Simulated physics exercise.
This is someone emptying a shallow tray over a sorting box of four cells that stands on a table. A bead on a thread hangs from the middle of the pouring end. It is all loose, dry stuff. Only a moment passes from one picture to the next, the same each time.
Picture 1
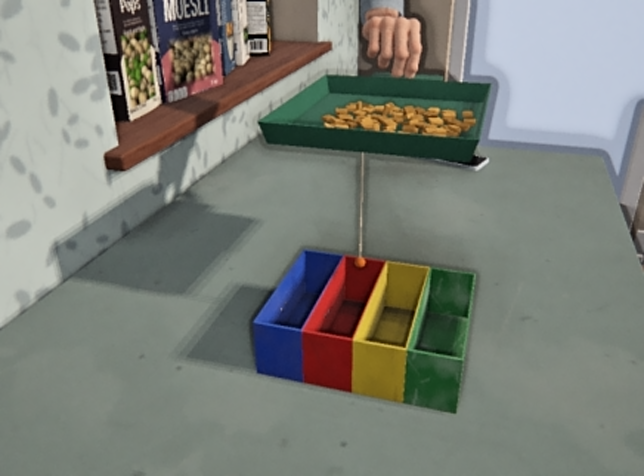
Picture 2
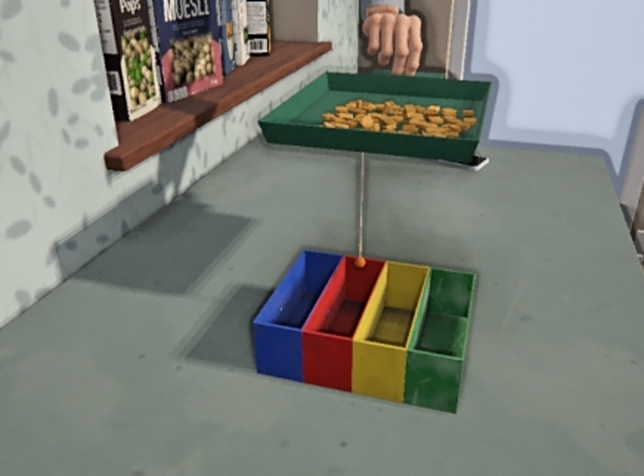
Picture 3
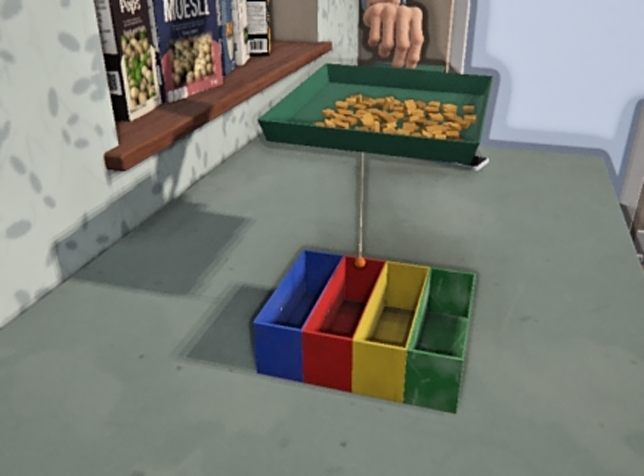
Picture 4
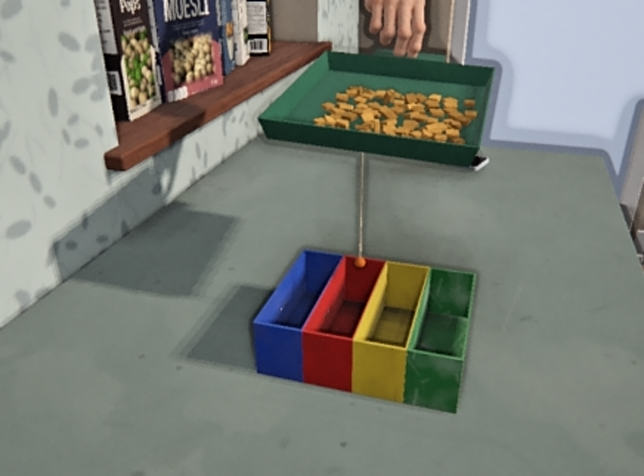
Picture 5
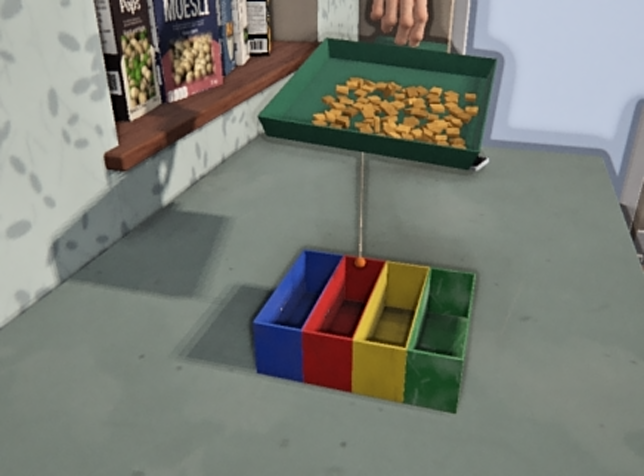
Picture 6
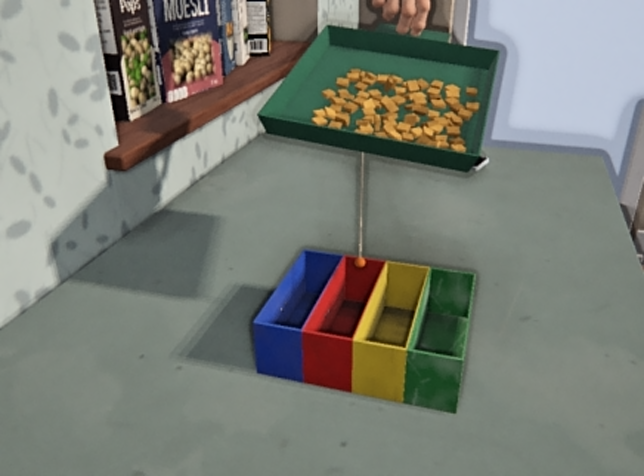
A green tray of cereal squares was tilted gradually toward the viewer by a hand at its back, its front right corner dipping slightly, while the bead and the blue, red, yellow and green box stayed still.
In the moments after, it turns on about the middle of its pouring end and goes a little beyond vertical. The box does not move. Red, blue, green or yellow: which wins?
The green cell gets the most.
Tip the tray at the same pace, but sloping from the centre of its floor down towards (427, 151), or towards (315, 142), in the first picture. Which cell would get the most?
In turn: The cell in green; the blue one.
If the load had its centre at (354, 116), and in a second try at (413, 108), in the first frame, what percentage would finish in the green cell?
About 50 and 70 per cent.
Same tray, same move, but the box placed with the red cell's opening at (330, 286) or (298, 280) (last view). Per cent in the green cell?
About 60 and 20 per cent.
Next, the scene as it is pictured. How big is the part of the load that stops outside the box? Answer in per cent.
Near 0 %.
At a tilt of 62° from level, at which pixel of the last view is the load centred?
Close to (419, 122).
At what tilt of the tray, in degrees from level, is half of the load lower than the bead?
Around 110° of tilt.
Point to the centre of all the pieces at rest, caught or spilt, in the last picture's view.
Around (435, 350).
Shortly afterwards, tray tipped steeply; the whole lot on the tray.
Next, tray tipped past a quarter turn; near two thirds on the tray; a little in the green cell; only a few in the yellow cell; near a quarter falling or outside the box.
Some moments later, tray tipped past a quarter turn; near two thirds in the green cell; near a quarter in the yellow cell; only a few in the red cell; a little falling or outside the box.
In the end, tray tipped past a quarter turn; near two thirds in the green cell; near a quarter in the yellow cell; only a few in the red cell; none at all in the blue cell; a little outside the box.
